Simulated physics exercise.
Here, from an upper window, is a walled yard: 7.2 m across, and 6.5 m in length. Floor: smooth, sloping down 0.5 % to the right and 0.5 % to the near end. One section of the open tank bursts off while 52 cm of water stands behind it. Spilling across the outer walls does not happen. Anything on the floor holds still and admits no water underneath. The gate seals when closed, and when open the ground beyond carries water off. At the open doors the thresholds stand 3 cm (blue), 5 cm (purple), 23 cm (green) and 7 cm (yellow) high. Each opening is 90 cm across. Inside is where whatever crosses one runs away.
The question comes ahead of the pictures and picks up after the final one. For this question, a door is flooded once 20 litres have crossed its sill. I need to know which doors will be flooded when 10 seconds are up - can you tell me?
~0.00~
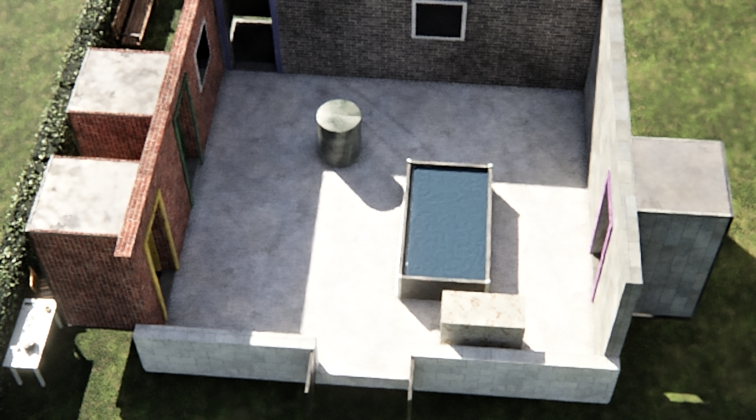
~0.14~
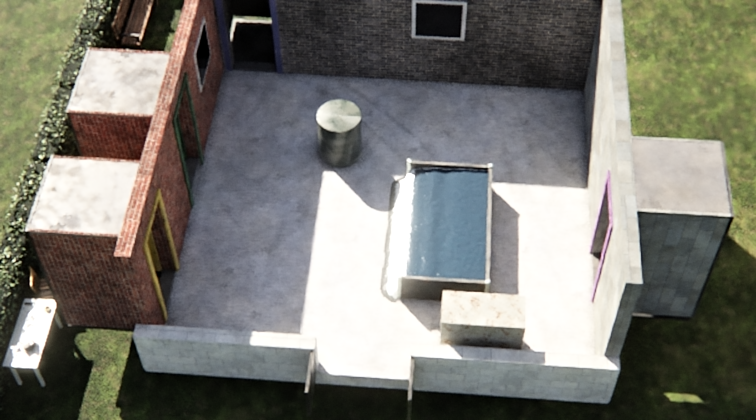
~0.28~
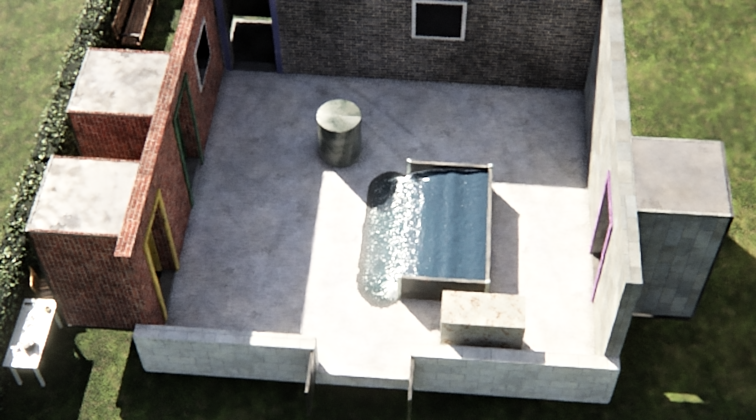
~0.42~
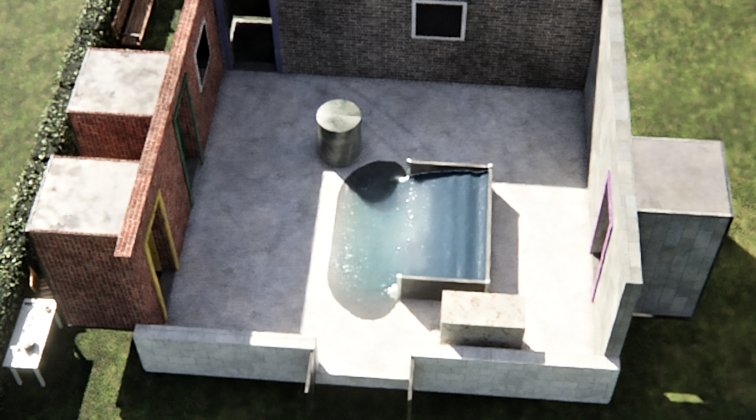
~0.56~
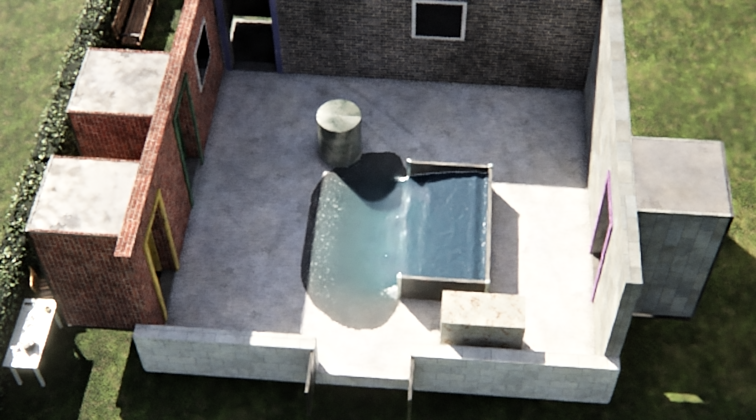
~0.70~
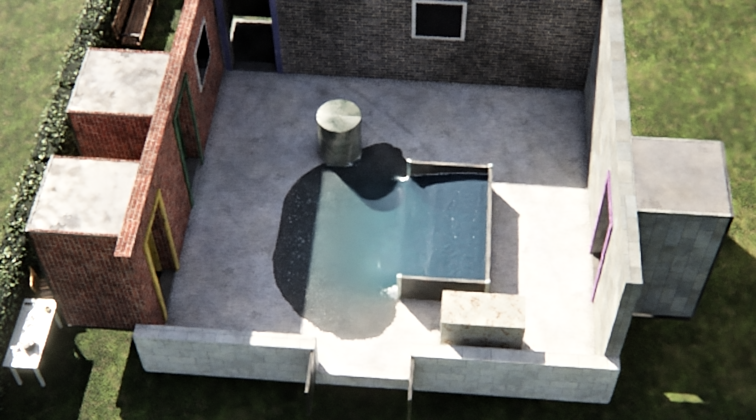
As I see it, at the blue door the amount will overshoot the limit; at the purple door the amount will not overshoot the limit; at the green door the amount will not overshoot the limit; at the yellow door the amount will overshoot the limit.
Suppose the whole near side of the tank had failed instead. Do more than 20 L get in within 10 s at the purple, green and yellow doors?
In that case, purple door: More than that, green door: Less than that, yellow door: Less than that.
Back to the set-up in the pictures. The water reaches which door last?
It's the purple door that comes last.
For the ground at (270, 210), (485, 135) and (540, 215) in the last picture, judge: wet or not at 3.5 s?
Soaked, untouched, untouched.
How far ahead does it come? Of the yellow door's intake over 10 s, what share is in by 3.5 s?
60 percent or so by then.
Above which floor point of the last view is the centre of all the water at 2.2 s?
Balance point at about (319, 235).
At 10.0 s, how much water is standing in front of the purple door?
I'd say close to 2.0 cm.
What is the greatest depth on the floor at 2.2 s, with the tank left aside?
Depth max: Approx. 26 cm.
After 1.4 s water covers 35 % of the floor and is deepest (20 cm) near (190, 218); blue door not reached, purple door not reached, green door 8 cm at the sill, 0 L in, yellow door not reached.
After 2.2 s water covers 45 % of the floor and is deepest (26 cm) near (196, 235); blue door not reached, purple door not reached, green door 25 cm at the sill, 0 L in, yellow door 19 cm at the sill, 16 L in.
After 3.5 s water covers 45 % of the floor and is deepest (22 cm) near (160, 348); blue door 9 cm at the sill, 9 L in, purple door not reached, green door 14 cm at the sill, 1 L in, yellow door 17 cm at the sill, 72 L in.
After 6.0 s water covers 60 % of the floor and is deepest (10 cm) near (160, 348); blue door 8 cm at the sill, 100 L in, purple door not reached, green door 6 cm at the sill, 1 L in, yellow door 8 cm at the sill, 118 L in.
After 10.0 s water covers 90 % of the floor and is deepest (7 cm) near (411, 366); blue door 5 cm at the sill, 124 L in, purple door 2 cm at the sill, 0 L in, green door 2 cm at the sill, 1 L in, yellow door 3 cm at the sill, 120 L in.
